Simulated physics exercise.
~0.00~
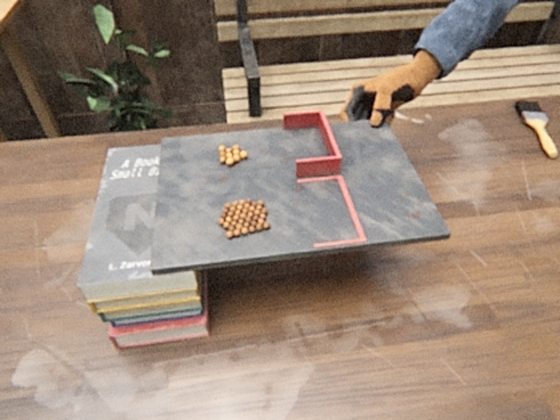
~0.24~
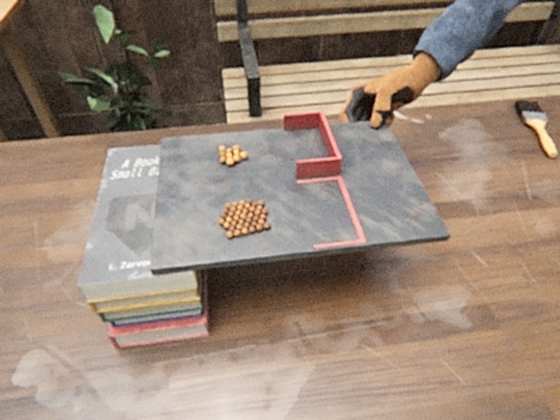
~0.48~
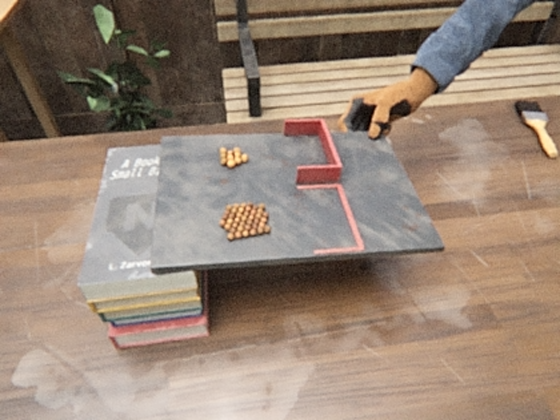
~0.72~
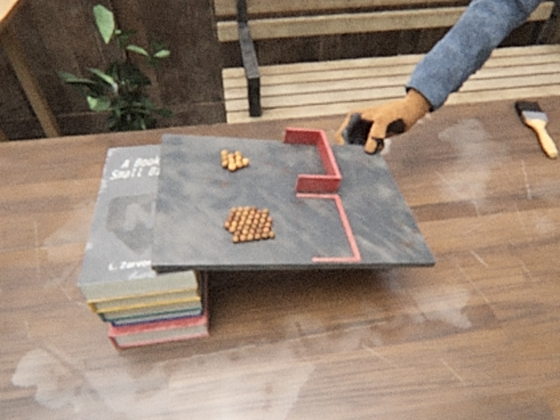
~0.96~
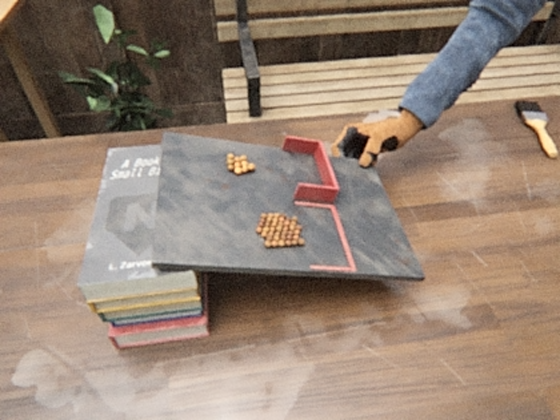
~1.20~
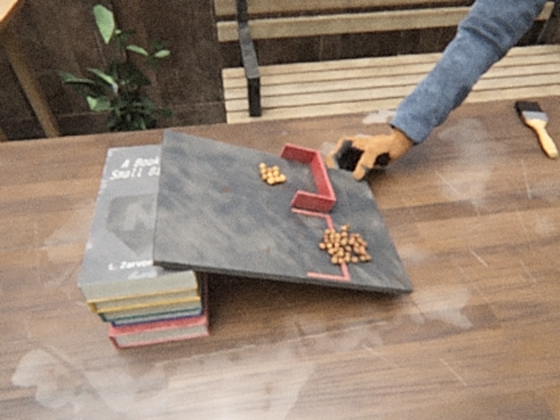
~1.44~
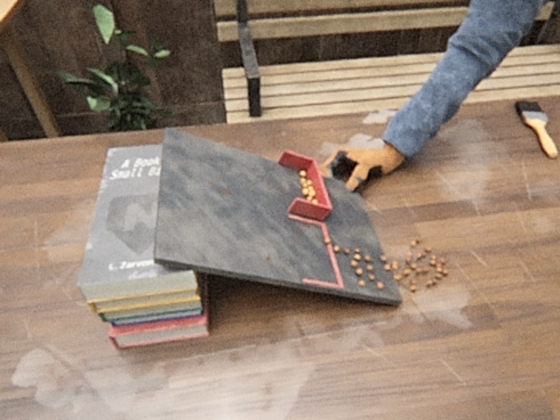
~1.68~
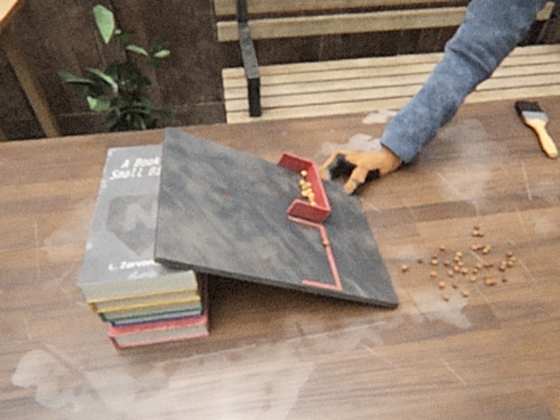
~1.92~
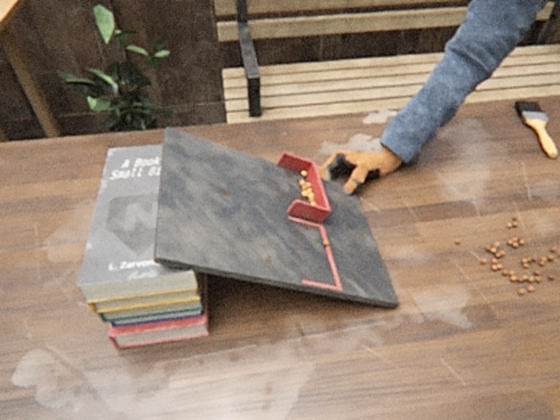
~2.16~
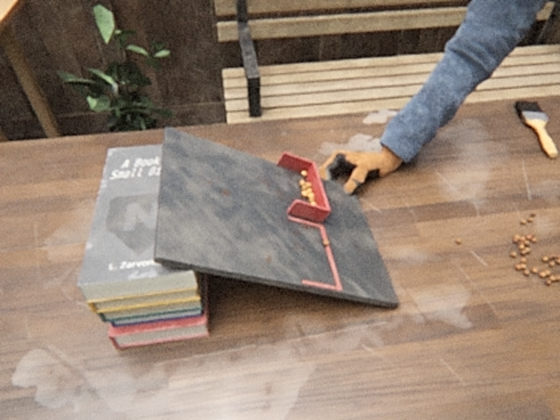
In this clip, a gloved hand lowers the right end of a dark board propped on stacked books, and two heaps of small brown pieces slide down it; the near heap passes a low red strip and scatters across the table, while the far heap stays behind a taller red barrier.
